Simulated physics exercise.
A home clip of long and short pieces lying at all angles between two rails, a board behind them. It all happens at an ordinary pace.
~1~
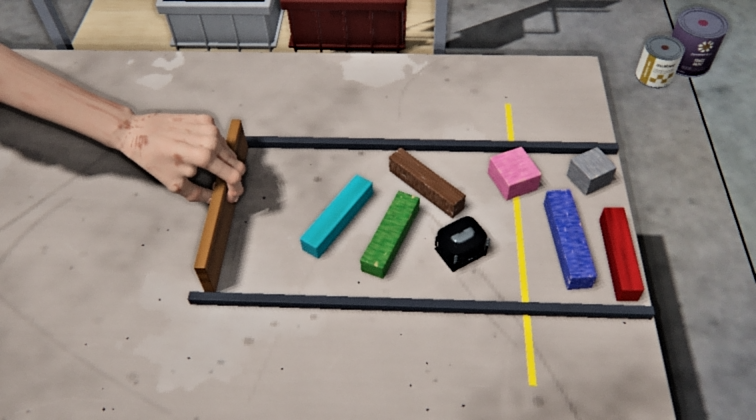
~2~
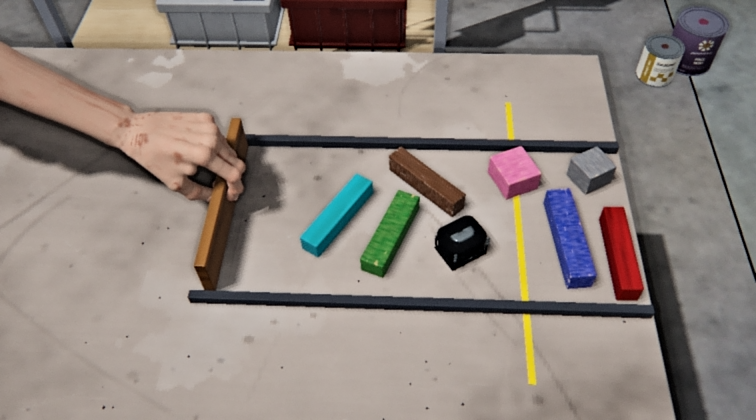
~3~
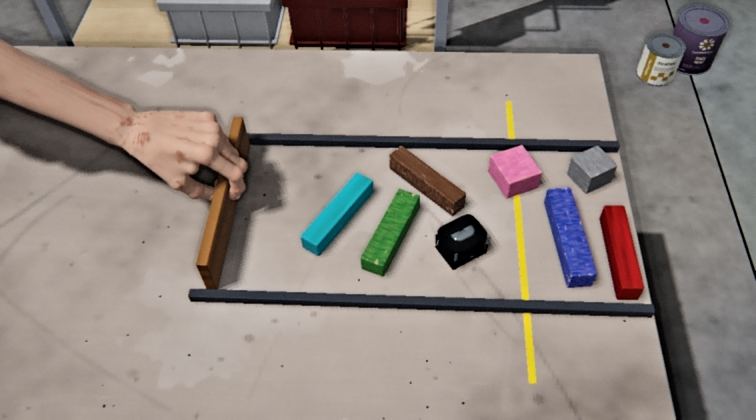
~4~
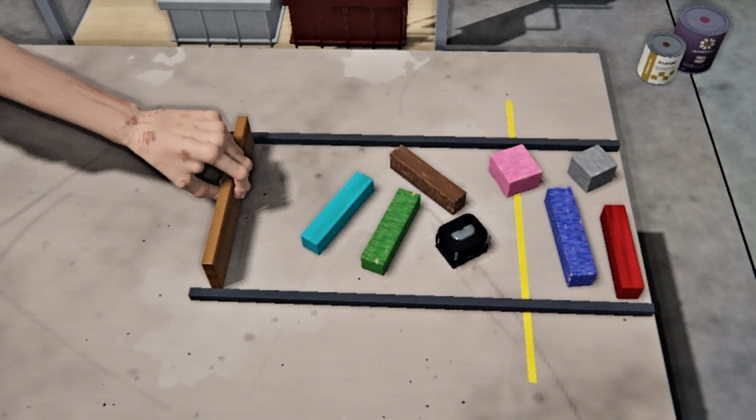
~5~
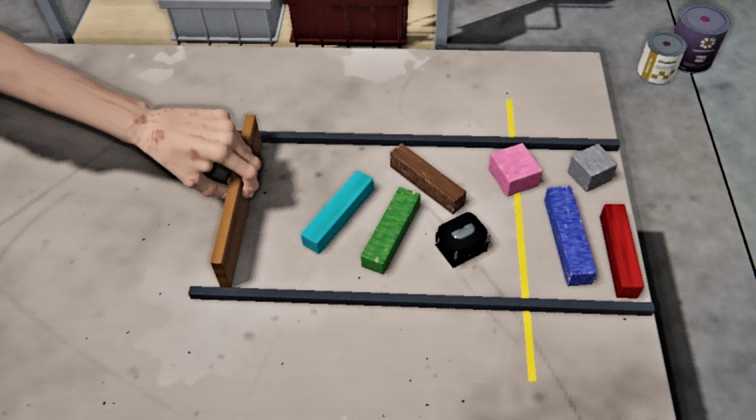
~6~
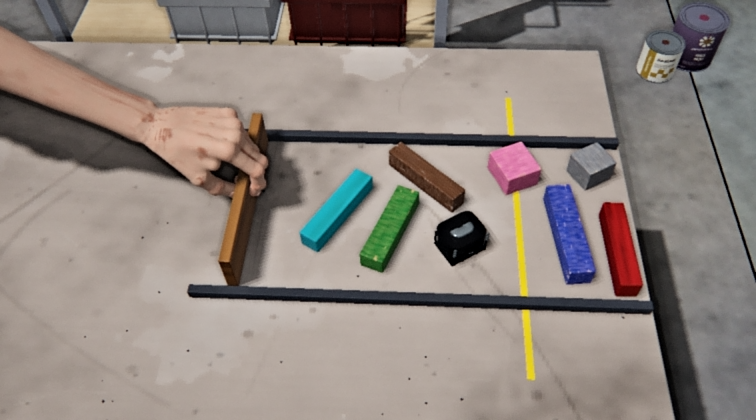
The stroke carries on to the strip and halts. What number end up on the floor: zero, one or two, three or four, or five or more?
The number that fall off is one or two.
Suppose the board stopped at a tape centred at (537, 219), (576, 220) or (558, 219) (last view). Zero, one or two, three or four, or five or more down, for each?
One after another: Just one or two; either three or four; three or four.
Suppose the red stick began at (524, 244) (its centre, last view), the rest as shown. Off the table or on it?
From there it survives.
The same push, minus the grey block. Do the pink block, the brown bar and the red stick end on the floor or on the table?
The pink block does not fall, the brown bar survives, the red stick falls.
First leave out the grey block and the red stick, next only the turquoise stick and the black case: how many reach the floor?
0 in the first case, 0 in the second.
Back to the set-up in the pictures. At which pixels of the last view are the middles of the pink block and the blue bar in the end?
About (564, 161), and the other about (623, 233).
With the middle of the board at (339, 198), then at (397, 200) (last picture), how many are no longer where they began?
The counts are 1 and 4.
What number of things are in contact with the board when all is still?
2 of them.
Early on, none off yet; red stick at rest near (619, 248); grey block at rest near (591, 166); blue bar at rest near (568, 233).
A while later, none off yet; red stick at rest near (619, 248); grey block at rest near (591, 166); blue bar travelled a little near (583, 233).
Finally, the number that fall off is one or two; lost, red stick.
